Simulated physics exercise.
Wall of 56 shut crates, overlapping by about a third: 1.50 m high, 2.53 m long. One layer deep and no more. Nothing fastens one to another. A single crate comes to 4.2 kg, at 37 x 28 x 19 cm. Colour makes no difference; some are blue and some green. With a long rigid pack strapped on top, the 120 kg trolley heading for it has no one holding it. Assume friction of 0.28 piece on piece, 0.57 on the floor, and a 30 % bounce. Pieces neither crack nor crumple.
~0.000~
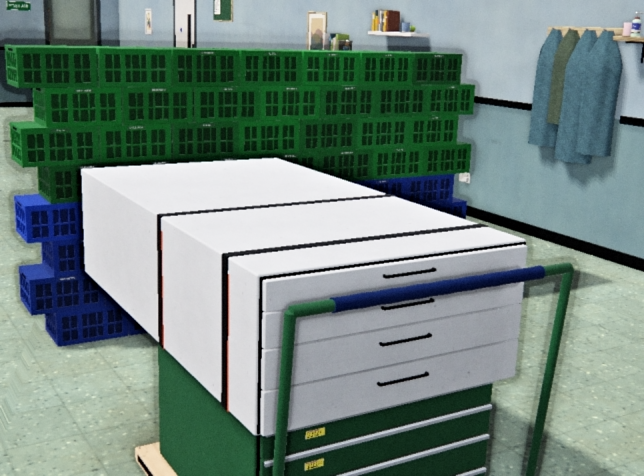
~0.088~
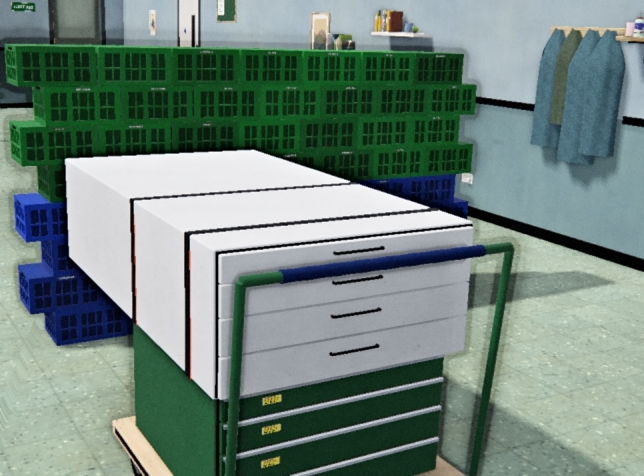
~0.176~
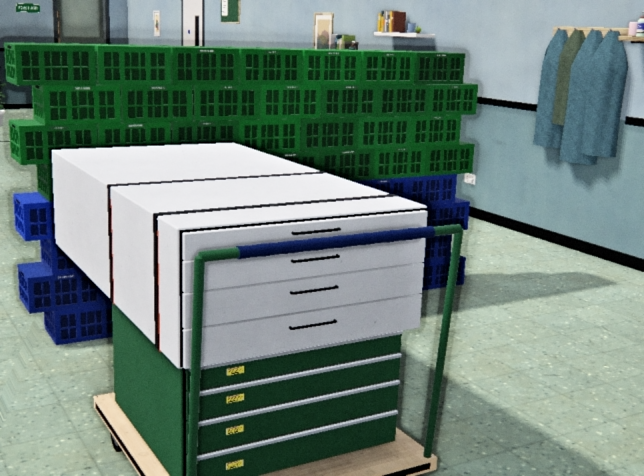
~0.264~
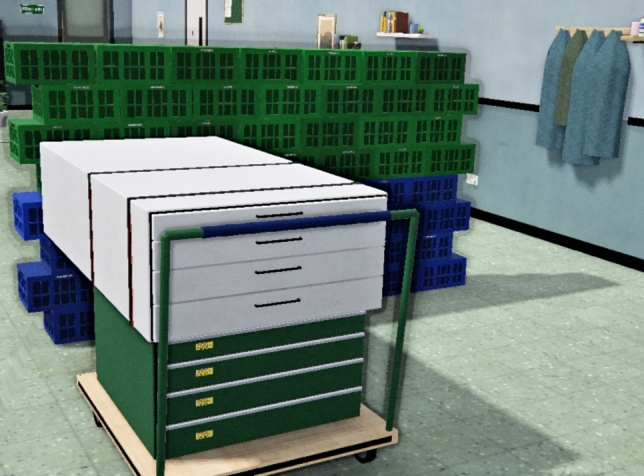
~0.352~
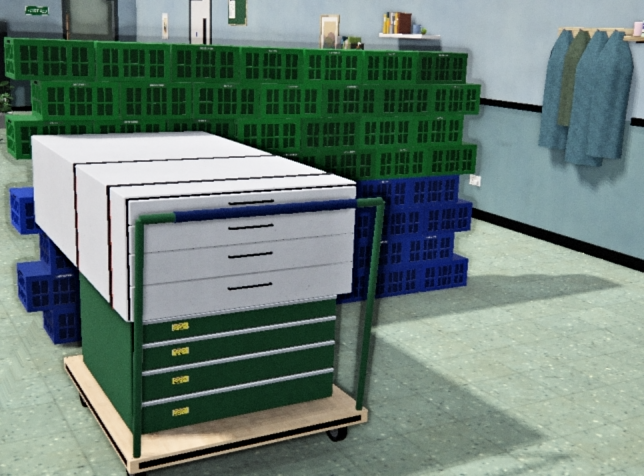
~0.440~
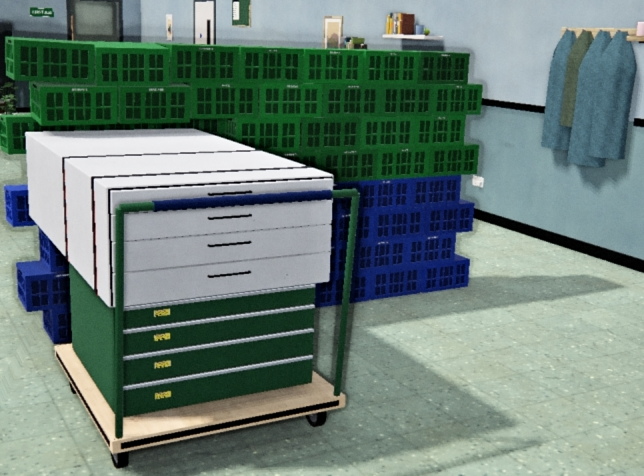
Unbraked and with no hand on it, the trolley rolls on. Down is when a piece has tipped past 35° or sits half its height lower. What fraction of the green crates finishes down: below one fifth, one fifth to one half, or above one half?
One fifth to one half.
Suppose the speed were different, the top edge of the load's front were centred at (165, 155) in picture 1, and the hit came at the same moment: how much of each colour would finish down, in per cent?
Result - blue: 20%; green: 30%.
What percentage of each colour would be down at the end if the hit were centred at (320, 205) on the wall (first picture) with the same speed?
Result - blue: 30 percent, green: 60 percent.
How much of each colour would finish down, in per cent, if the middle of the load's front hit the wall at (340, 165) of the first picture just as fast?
For blue it's 10 per cent, for green 30 per cent.
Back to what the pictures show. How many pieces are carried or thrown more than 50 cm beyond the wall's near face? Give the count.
I'd put it near 16.
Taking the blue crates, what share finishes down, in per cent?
Of the blue ones, 10 in a hundred finish down.
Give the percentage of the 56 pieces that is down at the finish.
20 %.
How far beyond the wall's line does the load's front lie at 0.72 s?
At that moment, around 65 cm past it.
By 0.72 s, load 66 cm past the wall's line, still rolling; 5 of the 28 green crates down (8 of 56 in all colours); top green crate tilted 18°, 9 cm lower.
By 1.14 s, load 1.01 m past the wall's line, still rolling; 8 of the 28 green crates down (11 of 56 in all colours); top green crate tilted 39°, 19 cm lower.
When it is over (2.9 s), load 1.07 m past the wall's line, stopped; 8 of the 28 green crates down (11 of 56 in all colours); top green crate 26 cm lower; top blue crate unmoved. That is 29 per cent. In pixels of the last frame, middles, top green crate near (87, 105), top blue crate near (374, 191).
